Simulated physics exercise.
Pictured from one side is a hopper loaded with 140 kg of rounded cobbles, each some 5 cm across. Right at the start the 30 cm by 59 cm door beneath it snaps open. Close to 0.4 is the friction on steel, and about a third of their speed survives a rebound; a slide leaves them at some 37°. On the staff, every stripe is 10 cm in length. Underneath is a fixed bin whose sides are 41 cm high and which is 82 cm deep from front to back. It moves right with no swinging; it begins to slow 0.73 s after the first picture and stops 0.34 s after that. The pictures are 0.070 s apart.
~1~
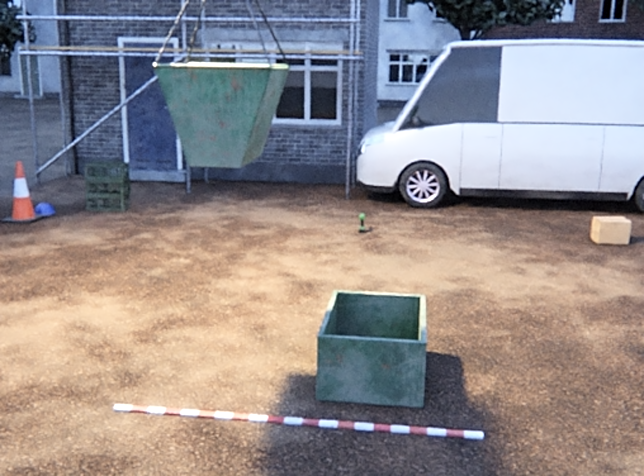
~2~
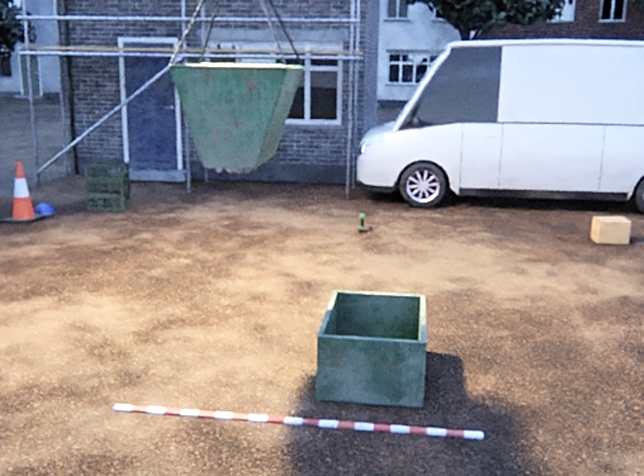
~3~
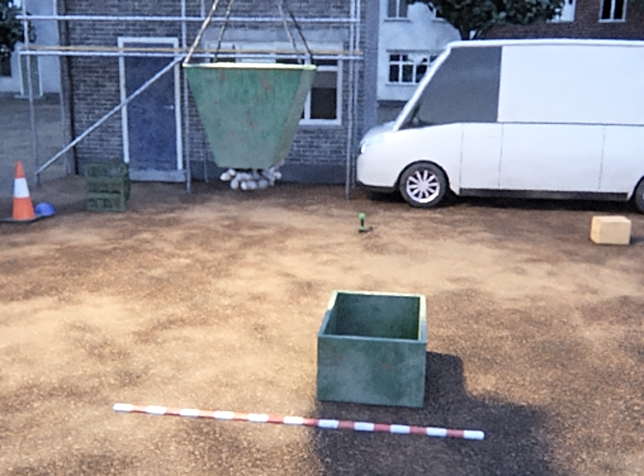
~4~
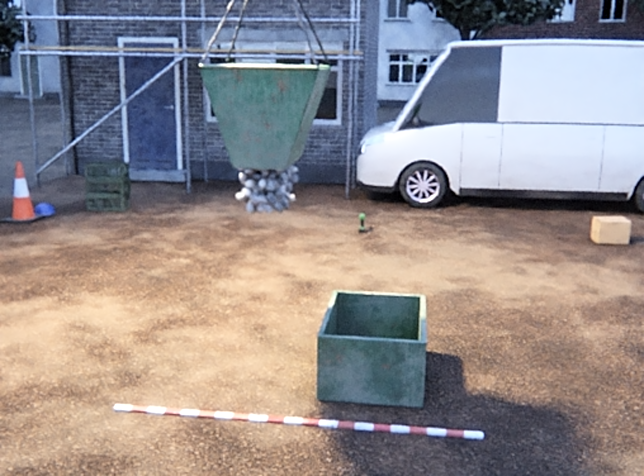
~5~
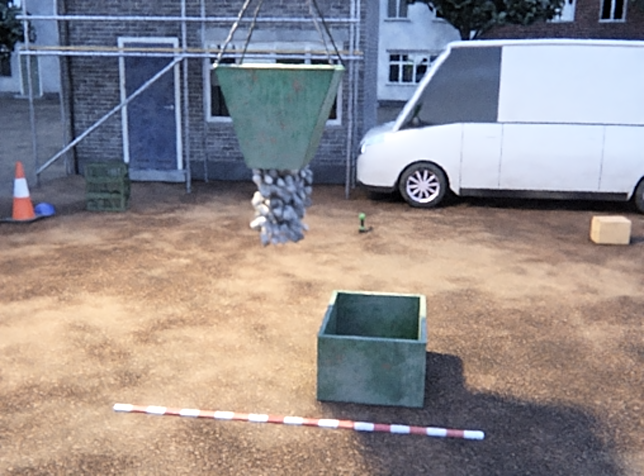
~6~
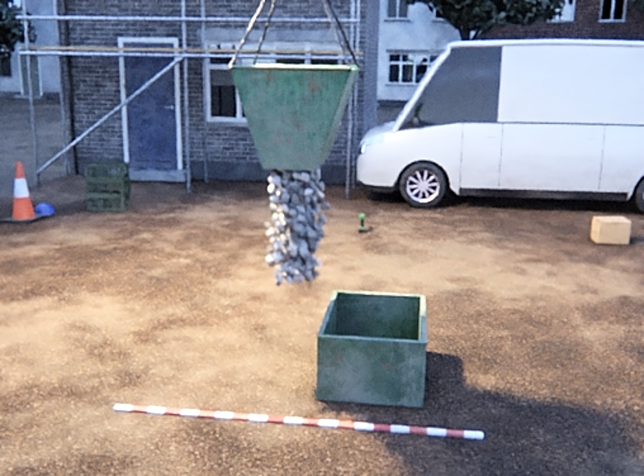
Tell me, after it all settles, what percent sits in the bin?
I'd put it at about 75 percent.
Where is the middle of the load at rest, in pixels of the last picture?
I'd point to close to (368, 357) in the last picture.
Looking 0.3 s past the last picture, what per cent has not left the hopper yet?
Near 0 % is still in there.
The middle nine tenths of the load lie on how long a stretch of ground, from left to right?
Around 100 centimetres.
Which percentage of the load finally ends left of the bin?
About 25 percent.
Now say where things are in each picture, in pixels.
In the first picture, the outlet is at (214, 158); nothing has dropped yet.
In the second picture, the outlet is at (229, 159); 5 % is out.
In the third picture, the outlet is at (244, 159); 15 % is out, the lowest stones still above the rim at (260, 180), 125 cm up.
In the fourth picture, the outlet is at (259, 160); 28 % is out, the lowest stones still above the rim at (274, 203), 110 cm up.
In the fifth picture, the outlet is at (274, 160); 41 % is out, the lowest stones still above the rim at (288, 234), 90 cm up.
In the sixth picture, the outlet is at (289, 161); 56 % is out, the lowest stones still above the rim at (302, 271), 66 cm up.
Then, 0.3 s after the last picture, 0 % in the hopper, 25 % falling or lying left of the bin, 75 % falling or lying in the bin; the stones farthest right are at (410, 358).
Then, 0.8 s after the last picture, 0 % in the hopper, 24 % falling or lying left of the bin, 75 % falling or lying in the bin; the stones farthest right are at (416, 353).
Then, 1.4 s after the last picture, 0 % in the hopper, 24 % falling or lying left of the bin, 75 % falling or lying in the bin; the stones farthest right are at (416, 357).
Then, 2.2 s after the last picture, 0 % in the hopper, 24 % falling or lying left of the bin, 75 % falling or lying in the bin; the stones farthest right are at (416, 357).
Then, 4.2 s after the last picture, 0 % in the hopper, 24 % left of the bin, 75 % in the bin; the stones farthest right are at (416, 357).
